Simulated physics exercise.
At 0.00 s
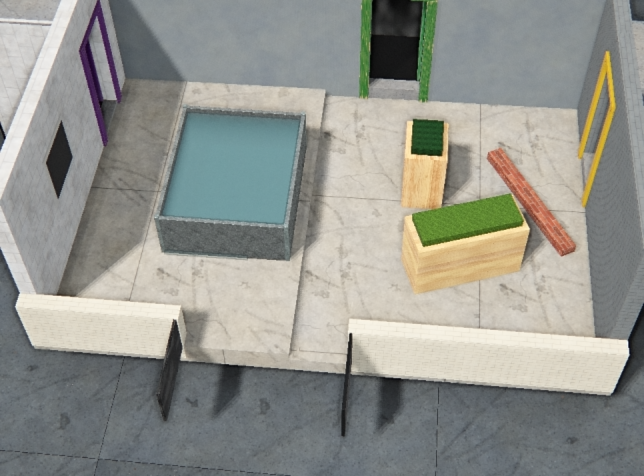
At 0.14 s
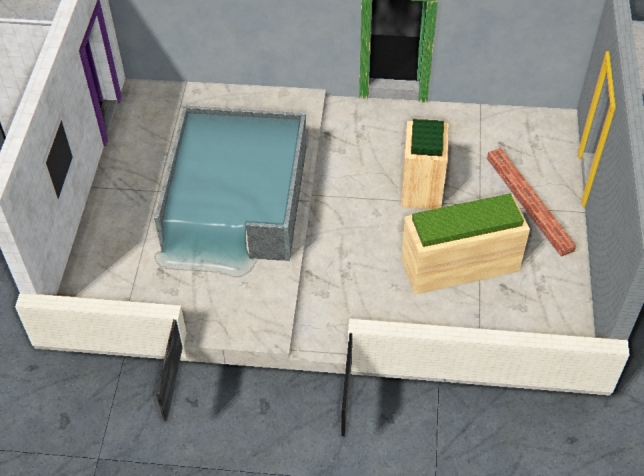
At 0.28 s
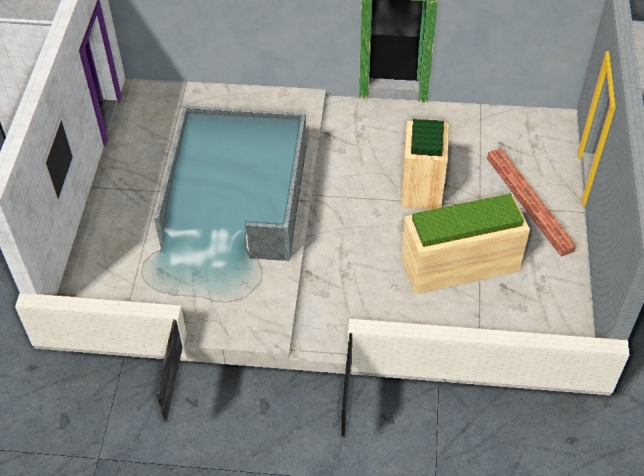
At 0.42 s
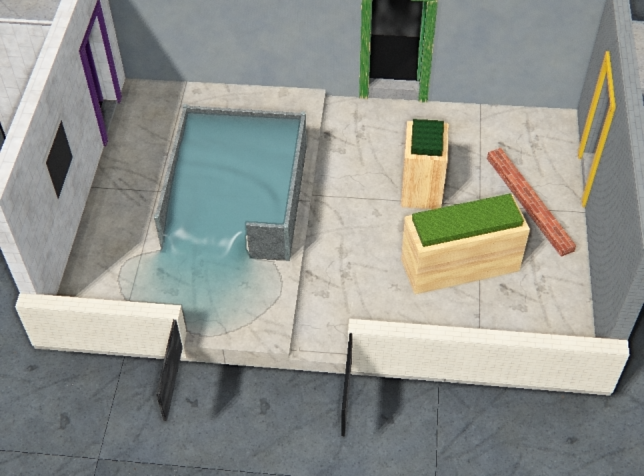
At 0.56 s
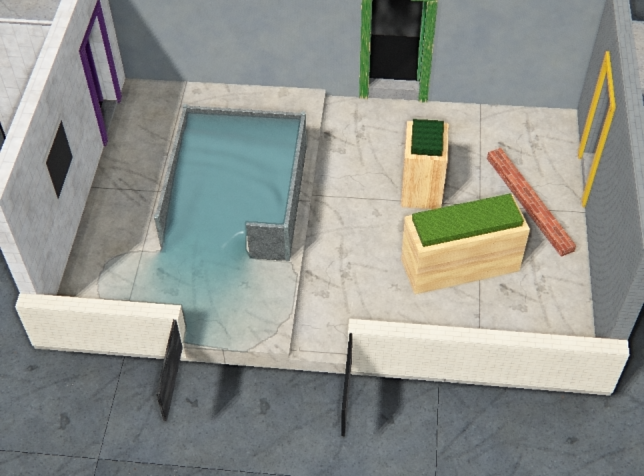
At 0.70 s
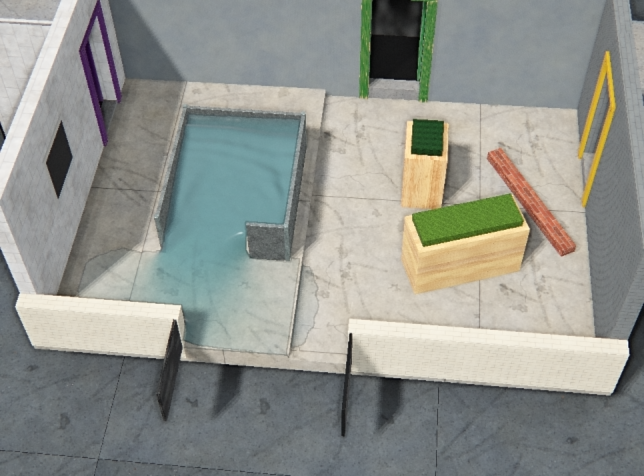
Water pours from the open front of a grey tank and spreads across the pale floor.
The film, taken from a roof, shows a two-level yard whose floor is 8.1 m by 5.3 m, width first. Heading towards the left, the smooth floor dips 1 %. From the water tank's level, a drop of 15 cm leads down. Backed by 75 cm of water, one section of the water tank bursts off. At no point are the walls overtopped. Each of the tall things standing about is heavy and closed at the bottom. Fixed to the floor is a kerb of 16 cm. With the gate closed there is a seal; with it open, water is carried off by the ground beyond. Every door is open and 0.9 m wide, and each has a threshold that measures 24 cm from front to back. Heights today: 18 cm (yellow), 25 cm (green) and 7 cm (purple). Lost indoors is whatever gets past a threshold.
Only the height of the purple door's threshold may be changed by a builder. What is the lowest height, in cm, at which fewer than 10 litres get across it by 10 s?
16 cm.
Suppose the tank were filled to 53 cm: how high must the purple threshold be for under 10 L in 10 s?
Required height: Approx. 11.0 cm.
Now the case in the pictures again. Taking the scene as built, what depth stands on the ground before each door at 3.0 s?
The yellow door has 0 cm, the green door 0 cm and the purple door 4 cm.
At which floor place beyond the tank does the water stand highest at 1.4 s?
(49, 322).
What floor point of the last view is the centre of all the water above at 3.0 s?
Roughly (189, 227).
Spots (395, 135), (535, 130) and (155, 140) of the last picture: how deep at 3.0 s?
Respectively 0 cm, 0 cm and 4 cm.
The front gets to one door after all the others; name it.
That's the yellow one.
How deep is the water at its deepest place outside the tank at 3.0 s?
I'd put it near 38 cm.
After 1.4 s water covers 15 % of the floor, deepest (60 cm) near (49, 322); it has not reached the purple door.
After 3.0 s water covers 30 % of the floor, deepest (38 cm) near (49, 322); 4 cm at the purple door, 0 litres in over its 7 cm threshold.
After 10.0 s water covers 70 % of the floor, deepest (12 cm) near (112, 123); 11 cm at the purple door, 120 litres in over its 7 cm threshold.
At the purple door as built, the water arrived by 2.5 s and peaked near 17 cm at 6.0 s.
Run again over the same 10 s with other heights there, 19 litres in over 14 cm, 2 litres over 19 cm. The limit of 10 litres is kept from about 16 cm up.
